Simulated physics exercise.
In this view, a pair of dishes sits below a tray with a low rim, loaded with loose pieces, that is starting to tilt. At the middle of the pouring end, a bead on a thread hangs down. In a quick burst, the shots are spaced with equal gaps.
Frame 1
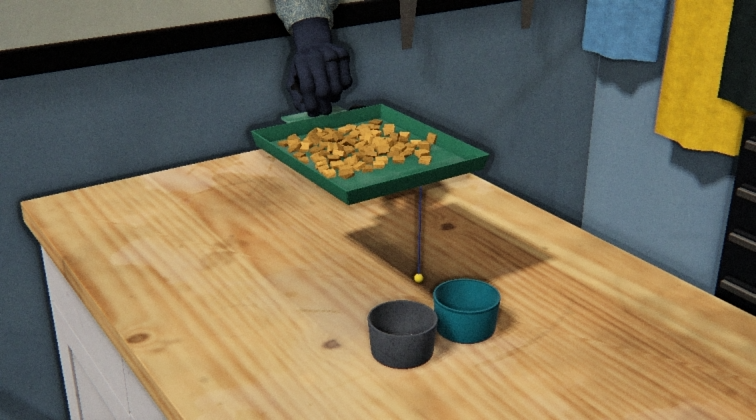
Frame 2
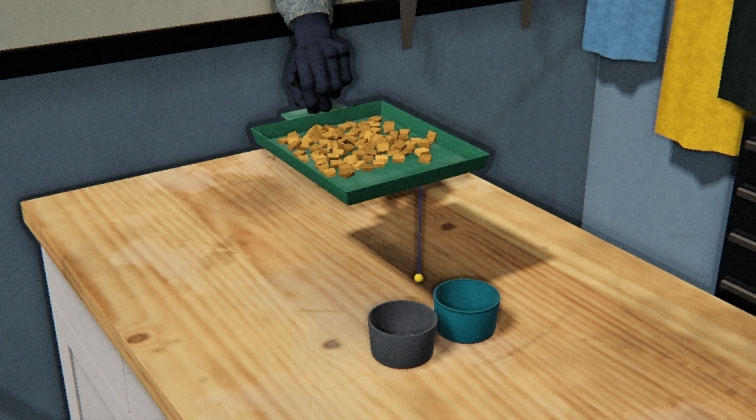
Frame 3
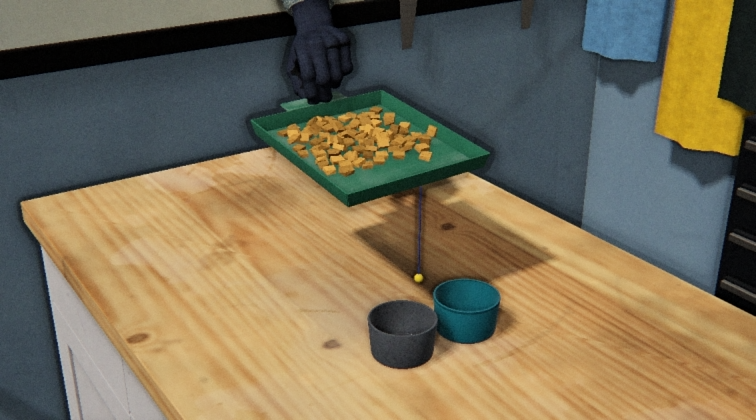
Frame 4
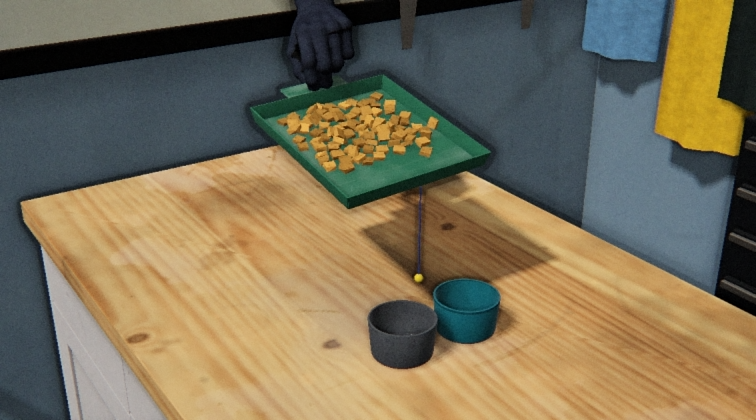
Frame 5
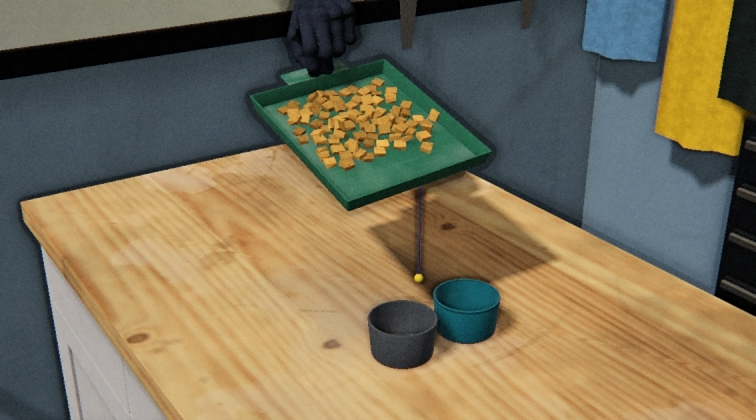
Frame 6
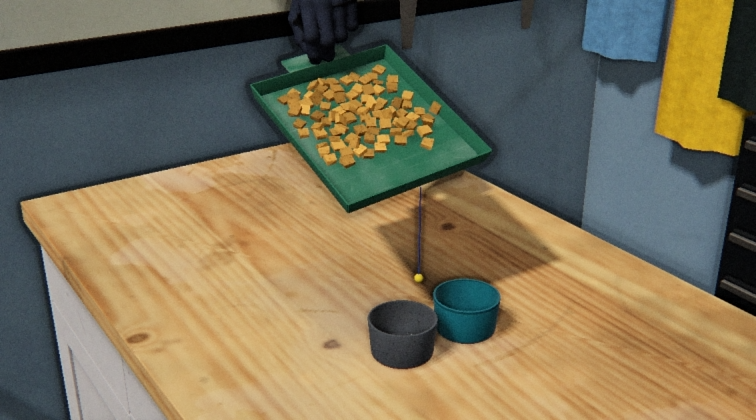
A gloved hand steadily tilts a green tray of cereal squares above two small dishes.
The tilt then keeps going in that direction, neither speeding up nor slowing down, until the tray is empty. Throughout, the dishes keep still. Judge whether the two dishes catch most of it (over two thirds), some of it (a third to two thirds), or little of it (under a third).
They catch some of it.
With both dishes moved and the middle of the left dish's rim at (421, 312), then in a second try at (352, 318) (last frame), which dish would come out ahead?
The first arrangement gives the one at left, the second arrangement gives the one at left.
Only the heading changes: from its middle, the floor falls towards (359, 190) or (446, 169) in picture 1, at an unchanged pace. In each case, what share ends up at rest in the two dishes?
Respectively 10 and 20 in a hundred.
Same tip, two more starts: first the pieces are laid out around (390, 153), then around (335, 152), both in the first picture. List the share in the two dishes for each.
Roughly 50 and 50 percent, in that order.
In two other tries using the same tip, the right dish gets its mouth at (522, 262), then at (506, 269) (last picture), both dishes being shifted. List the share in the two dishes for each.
Around 0 and around 0 per cent, in that order.
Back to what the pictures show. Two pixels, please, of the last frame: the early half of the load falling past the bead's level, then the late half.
First half (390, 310); second half (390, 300).
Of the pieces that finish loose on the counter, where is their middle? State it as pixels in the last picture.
Centre: Roughly (368, 371).
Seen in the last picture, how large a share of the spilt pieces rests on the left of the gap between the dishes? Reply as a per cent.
Looks to be around 80 per cent of the spill.
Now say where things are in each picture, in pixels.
The first frame shows corners of the pouring end at (348, 189) and (484, 154), level; middle of the load at (361, 145), cereal squares; left dish at (422, 348); right dish at (487, 323); bead on its thread at (419, 278).
The second frame shows corners of the pouring end at (348, 189) and (484, 154), level; middle of the load at (361, 143).
The third frame shows corners of the pouring end at (349, 191) and (485, 152), tipped barely, lowest at the left corner; middle of the load at (361, 137).
The fourth frame shows corners of the pouring end at (349, 195) and (485, 151), tipped a little, lowest at the left corner; middle of the load at (362, 128).
The fifth frame shows corners of the pouring end at (349, 198) and (486, 150), tipped clearly, lowest at the left corner; middle of the load at (362, 119).
The sixth frame shows corners of the pouring end at (349, 201) and (487, 149), tipped clearly, lowest at the left corner; middle of the load at (363, 111); left dish at (422, 348); right dish at (487, 323).
Soon after the last picture, tray tipped steeply; most on the tray; a small part in the air.
A little later, tray tipped past a quarter turn; about a third on the tray; about a quarter in the left dish; a stray few in the right dish; about a quarter outside both; a small part in the air.
Later still, tray tipped past a quarter turn; about a third in the left dish; a small part in the right dish; about half outside both.
At rest, tray tipped past a quarter turn; about a third in the left dish; a small part in the right dish; about half outside both.
